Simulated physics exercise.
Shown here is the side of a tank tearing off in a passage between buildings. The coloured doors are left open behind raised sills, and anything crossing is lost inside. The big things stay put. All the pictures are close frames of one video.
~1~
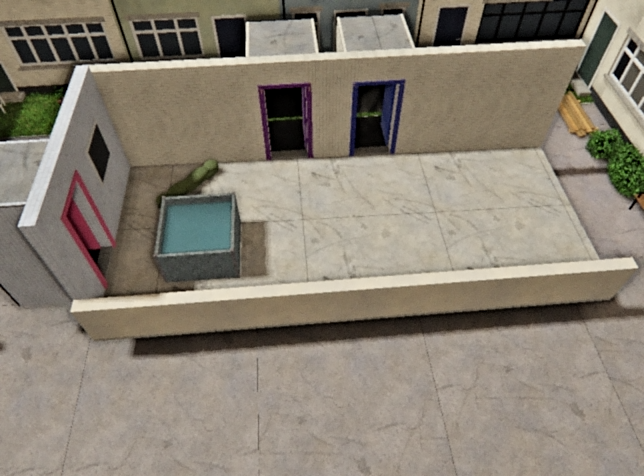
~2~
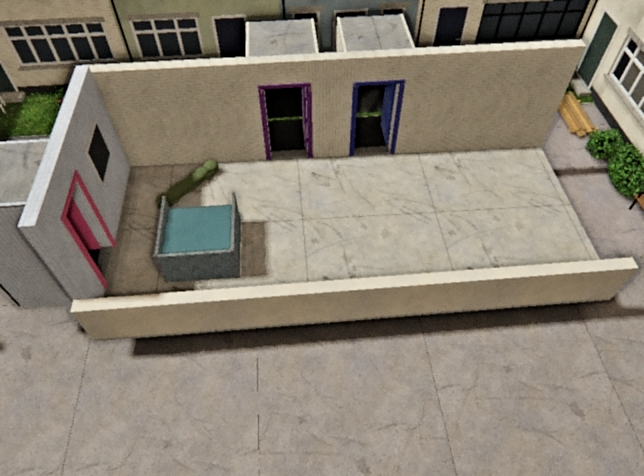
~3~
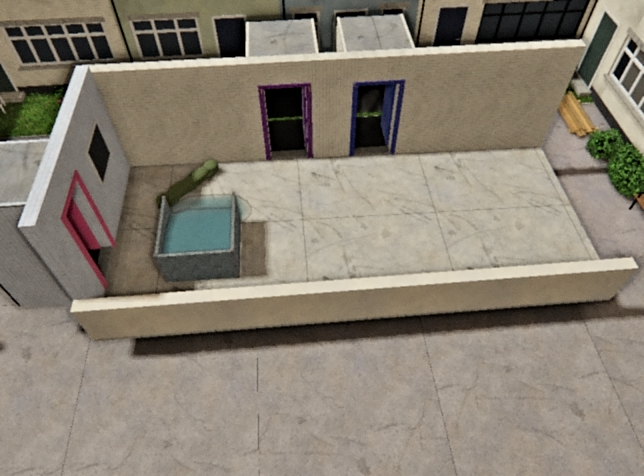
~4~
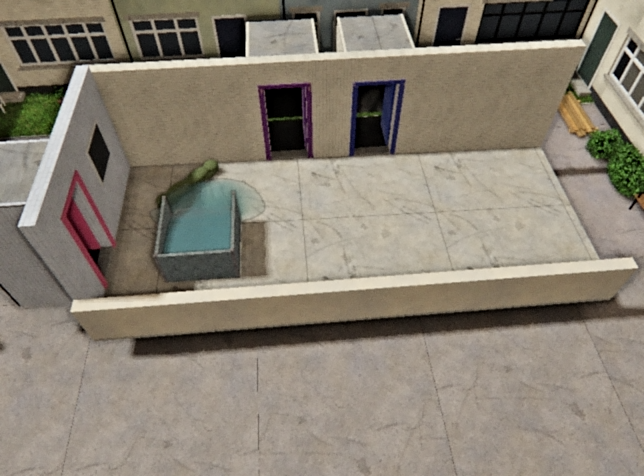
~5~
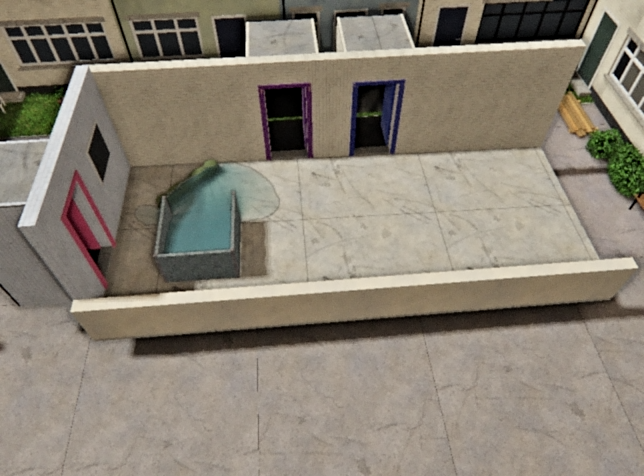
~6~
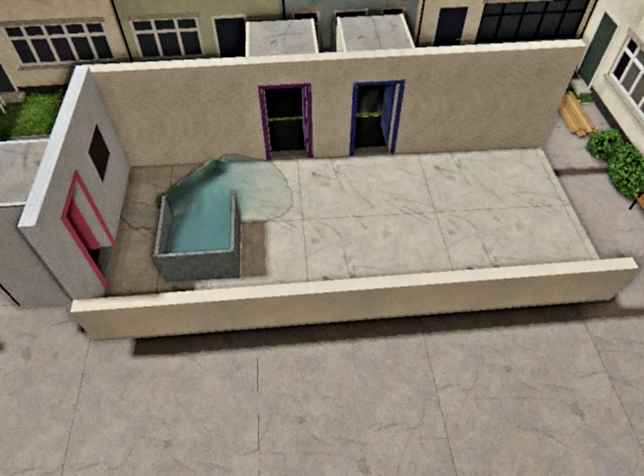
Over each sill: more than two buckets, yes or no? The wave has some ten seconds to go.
Purple door: Yes, more; blue door: No, not more; pink door: No, not more.
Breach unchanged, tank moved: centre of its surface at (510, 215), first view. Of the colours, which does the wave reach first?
First: The door marked blue.
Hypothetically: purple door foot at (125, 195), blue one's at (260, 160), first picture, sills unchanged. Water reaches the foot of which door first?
I'd go with the one in blue.
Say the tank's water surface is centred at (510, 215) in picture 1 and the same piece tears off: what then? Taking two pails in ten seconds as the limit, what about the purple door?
The purple one falls short.
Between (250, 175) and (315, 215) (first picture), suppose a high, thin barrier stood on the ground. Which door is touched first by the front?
My answer is the purple-painted one.
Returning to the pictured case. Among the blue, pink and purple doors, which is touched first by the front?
From the pictures, my answer is the door marked purple.
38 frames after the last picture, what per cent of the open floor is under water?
My estimate is near 75 per cent.
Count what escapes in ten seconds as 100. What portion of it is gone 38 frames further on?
About 55 per cent.
A moment on, water covers 20 % of the floor; the purple door under two buckets in, the blue door not reached, the pink door not reached.
Next, water covers 30 % of the floor; the purple door over two buckets in, the blue door wet at the sill, nothing in, the pink door wet at the sill, nothing in.
Then, water covers 60 % of the floor; the purple door over two buckets in, the blue door under two buckets in, the pink door wet at the sill, nothing in.
Later, water covers 75 % of the floor; the purple door far over two buckets in, the blue door under two buckets in, the pink door wet at the sill, nothing in.
In the end, water covers 75 % of the floor; the purple door far over two buckets in, the blue door under two buckets in, the pink door wet at the sill, nothing in.
